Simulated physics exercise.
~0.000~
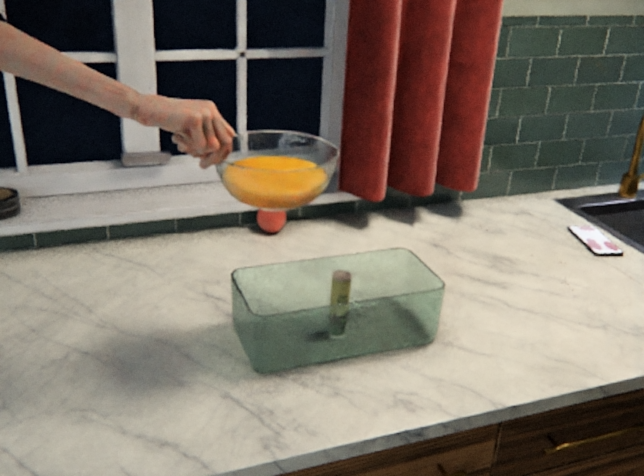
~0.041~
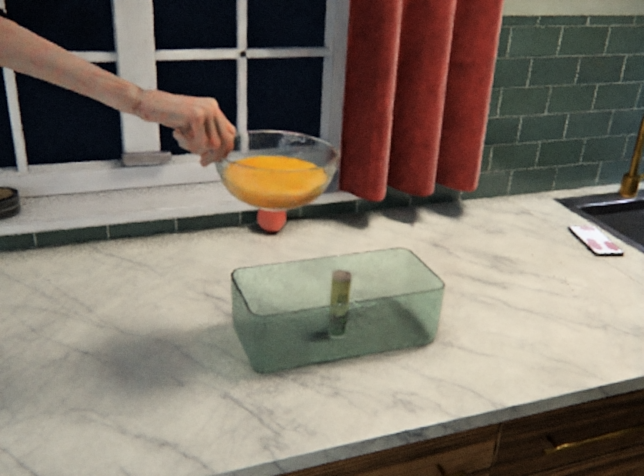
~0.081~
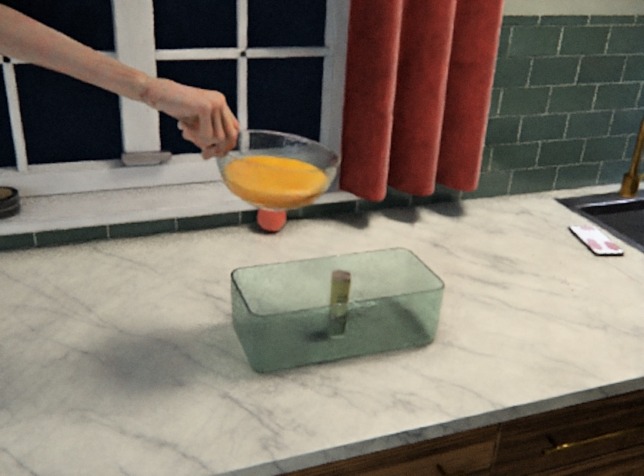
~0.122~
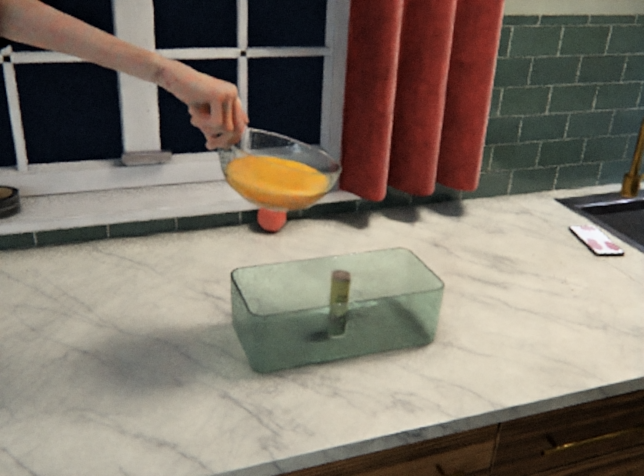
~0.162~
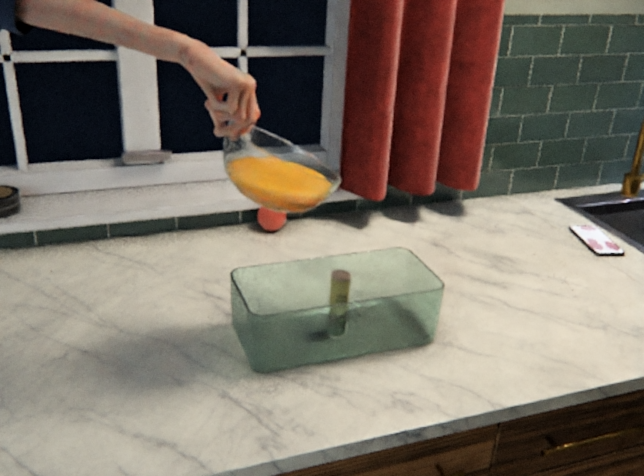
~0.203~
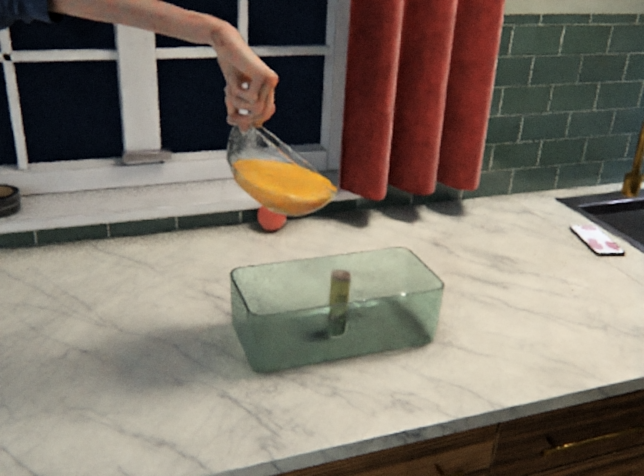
A hand tilting a glass bowl of orange juice further and further to the right above an empty green glass basin.
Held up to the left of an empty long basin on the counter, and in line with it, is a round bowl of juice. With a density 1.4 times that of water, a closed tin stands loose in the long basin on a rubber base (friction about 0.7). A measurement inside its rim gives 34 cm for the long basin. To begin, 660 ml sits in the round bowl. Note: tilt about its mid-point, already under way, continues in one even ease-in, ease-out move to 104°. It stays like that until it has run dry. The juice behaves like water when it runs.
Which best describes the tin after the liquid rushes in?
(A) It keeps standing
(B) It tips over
The answer is A.
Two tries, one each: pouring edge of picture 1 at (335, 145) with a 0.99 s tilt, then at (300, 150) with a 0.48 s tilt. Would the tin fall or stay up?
Run one: It does not tip. Run two: It tumbles.
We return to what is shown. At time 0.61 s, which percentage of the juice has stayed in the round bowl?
Roughly 0 percent remains.
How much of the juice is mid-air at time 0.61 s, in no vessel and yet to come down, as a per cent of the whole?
Around 7 percent of it is airborne.
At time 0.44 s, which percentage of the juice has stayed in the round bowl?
I'd put it near 7 percent.
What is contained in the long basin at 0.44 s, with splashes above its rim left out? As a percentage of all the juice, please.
Roughly 24 per cent.
After 0.44 s the tilt is 102° and 7 per cent is still to pour; the tin stands where it began.
After 0.61 s the tilt is 104° and 0 per cent is still to pour; the tin stands where it began.
After 0.79 s the tilt is 104° and 0 per cent is still to pour; the tin stands where it began.
After 0.98 s the tilt is 104° and 0 per cent is still to pour; the tin stands where it began.
In the end the tin stands where it began.
